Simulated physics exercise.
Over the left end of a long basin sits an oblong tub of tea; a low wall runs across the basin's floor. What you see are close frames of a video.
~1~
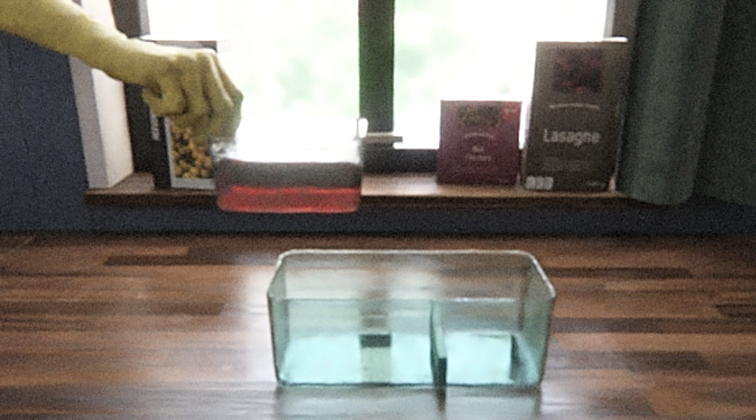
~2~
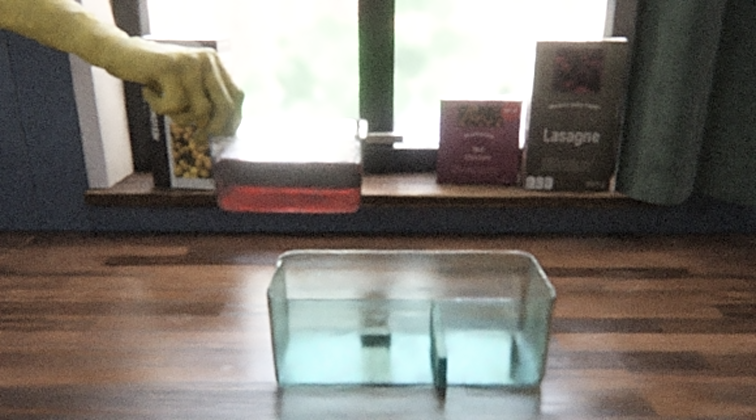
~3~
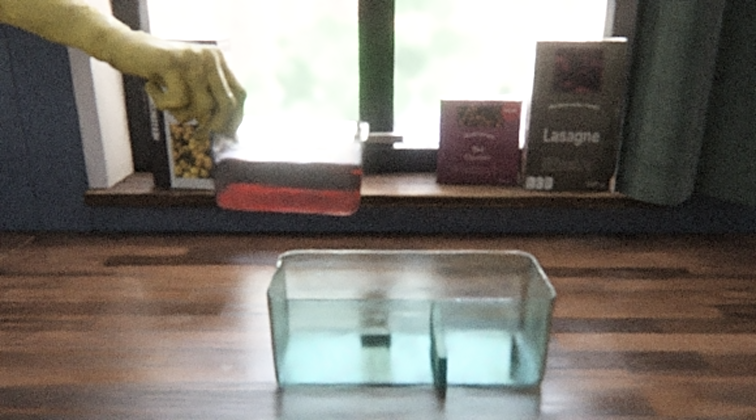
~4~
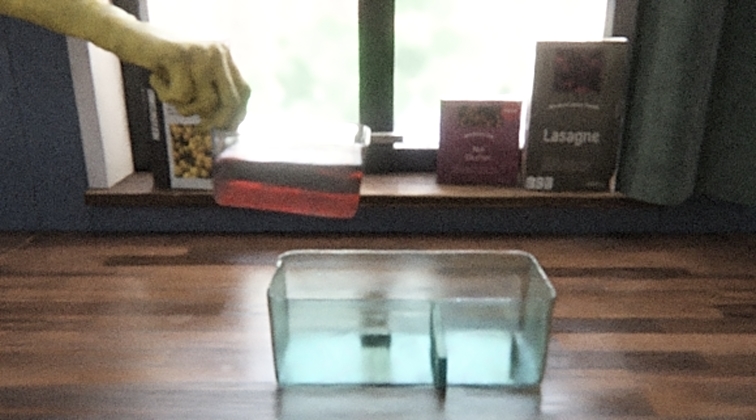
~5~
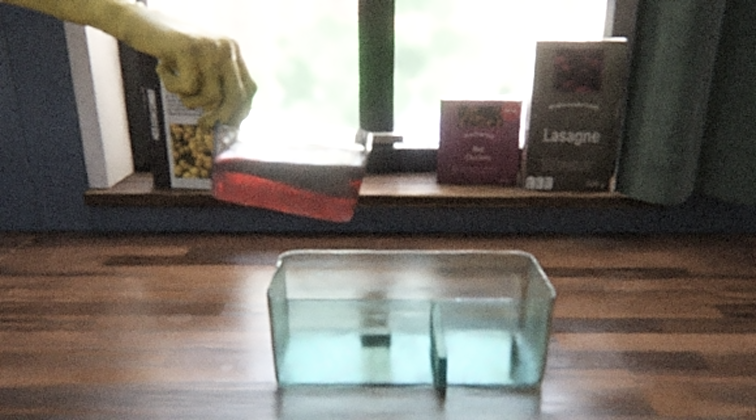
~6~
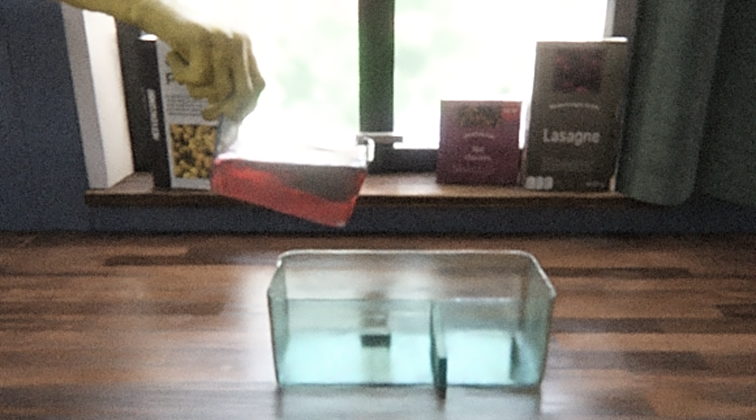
A yellowish hand at the upper left grips a clear oblong tub of red-brown tea, seen from straight ahead across a wooden counter before a bright window. Below sits a long glass basin, tinted pale green, with a low wall inside; boxes, one marked Lasagne, line the sill beside a dark green curtain. The hand gradually tilts the tub, lowering its right end, while the view stays still.
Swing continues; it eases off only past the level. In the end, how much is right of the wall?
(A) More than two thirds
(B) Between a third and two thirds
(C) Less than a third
Option C: Less than a third.
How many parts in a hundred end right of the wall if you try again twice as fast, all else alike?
Around 30 percent ends up there.
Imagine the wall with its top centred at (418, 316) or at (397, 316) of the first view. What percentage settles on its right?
Roughly 40 % and 60 %.
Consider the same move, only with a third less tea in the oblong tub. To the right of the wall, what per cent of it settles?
About 5 in a hundred.
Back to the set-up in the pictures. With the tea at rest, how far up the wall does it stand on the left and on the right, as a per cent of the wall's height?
Left 70 per cent, right 40.
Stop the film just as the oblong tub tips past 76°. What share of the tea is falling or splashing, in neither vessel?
Estimate: 35 per cent, roughly.
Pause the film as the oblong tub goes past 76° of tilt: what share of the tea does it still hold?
Near 40 in a hundred still remains.
A moment on, the oblong tub is tipped on its side and 39 per cent is still to pour, 19 is left of the wall and 4 right of it.
Next, the oblong tub is tipped right over and 5 per cent is still to pour, 66 is left of the wall and 16 right of it.
Then the oblong tub is tipped right over and 0 per cent is still to pour, 76 is left of the wall and 18 right of it.
Later the oblong tub is tipped right over and 0 per cent is still to pour, 71 is left of the wall and 22 right of it.
At rest 71 per cent lies left of the wall, 22 right of it and 6 outside.
